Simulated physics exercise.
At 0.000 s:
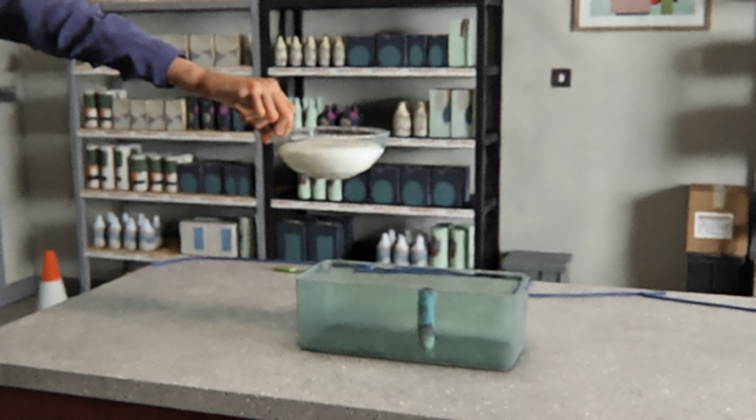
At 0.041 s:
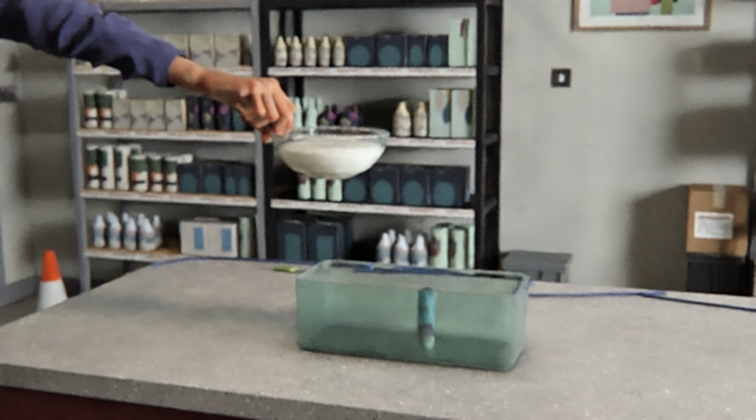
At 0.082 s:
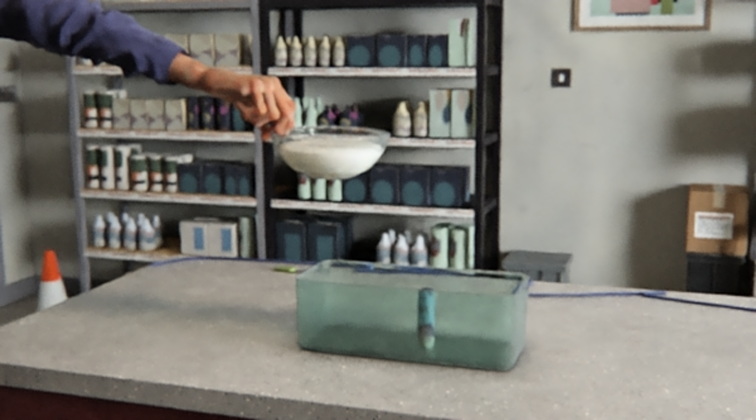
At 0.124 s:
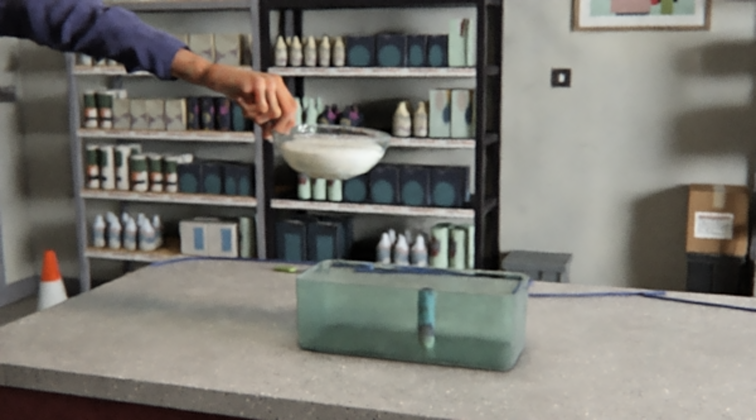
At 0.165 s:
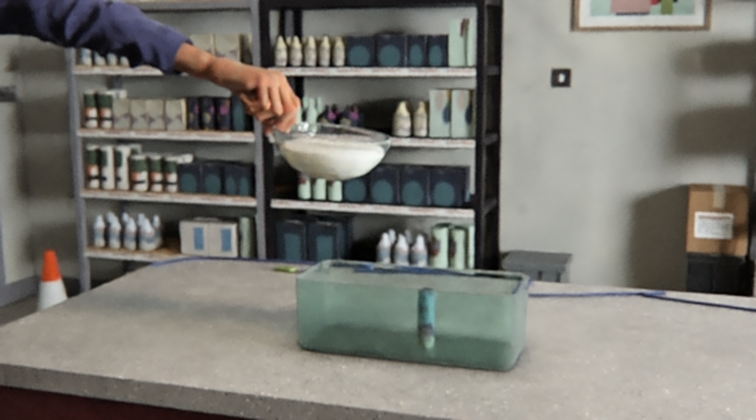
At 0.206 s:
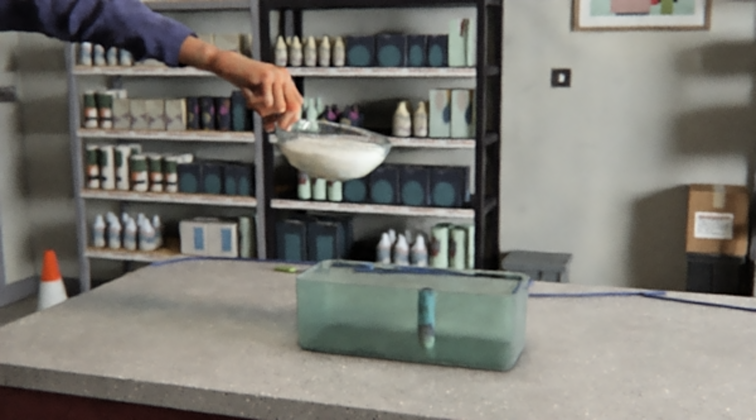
A hand holds a glass bowl of white liquid above a basin and tilts it slightly rightward.
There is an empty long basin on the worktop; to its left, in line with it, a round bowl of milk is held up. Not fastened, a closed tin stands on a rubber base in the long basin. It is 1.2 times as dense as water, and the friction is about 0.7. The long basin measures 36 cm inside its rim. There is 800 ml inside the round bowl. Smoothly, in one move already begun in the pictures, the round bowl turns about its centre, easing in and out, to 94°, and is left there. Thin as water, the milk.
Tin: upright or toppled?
Upright.
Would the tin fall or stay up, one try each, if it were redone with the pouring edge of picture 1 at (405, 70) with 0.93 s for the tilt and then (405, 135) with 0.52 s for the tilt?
In the first try it comes down; in the second it remains standing.
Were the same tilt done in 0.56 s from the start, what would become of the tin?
Result: Tin tipped over.
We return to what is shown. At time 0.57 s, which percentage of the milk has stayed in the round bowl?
38 %.
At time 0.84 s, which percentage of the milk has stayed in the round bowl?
1 in a hundred, give or take.
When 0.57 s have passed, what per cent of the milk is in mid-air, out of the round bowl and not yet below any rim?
At that moment, about 54 percent.
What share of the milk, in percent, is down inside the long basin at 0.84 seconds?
Looks like about 88 % of the whole amount.
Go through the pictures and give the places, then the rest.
Tilt 0°; pouring edge (386, 135); surface from (283, 144) to (381, 147); the long basin's rim runs from (310, 270) to (522, 287); the tin's top is at (426, 292), in the first frame.
Tilt 0°; pouring edge (386, 135); surface from (283, 144) to (381, 147), in the second frame.
Tilt 2°; pouring edge (386, 137); surface from (284, 143) to (381, 148), in the third frame.
Tilt 4°; pouring edge (387, 139); surface from (284, 142) to (382, 149), in the fourth frame.
Tilt 7°; pouring edge (388, 143); surface from (285, 141) to (383, 151), in the fifth frame.
Tilt 11°; pouring edge (388, 147); surface from (287, 141) to (385, 151), in the sixth frame.
By 0.57 s the tilt is 64° and 39 per cent is still to pour; the tin stands where it began.
By 0.84 s the tilt is 92° and 1 per cent is still to pour; the tin stands where it began.
By 1.12 s the tilt is 94° and 0 per cent is still to pour; the tin stands where it began.
By 1.43 s the tilt is 94° and 0 per cent is still to pour; the tin stands where it began.
At rest the tin stands where it began.
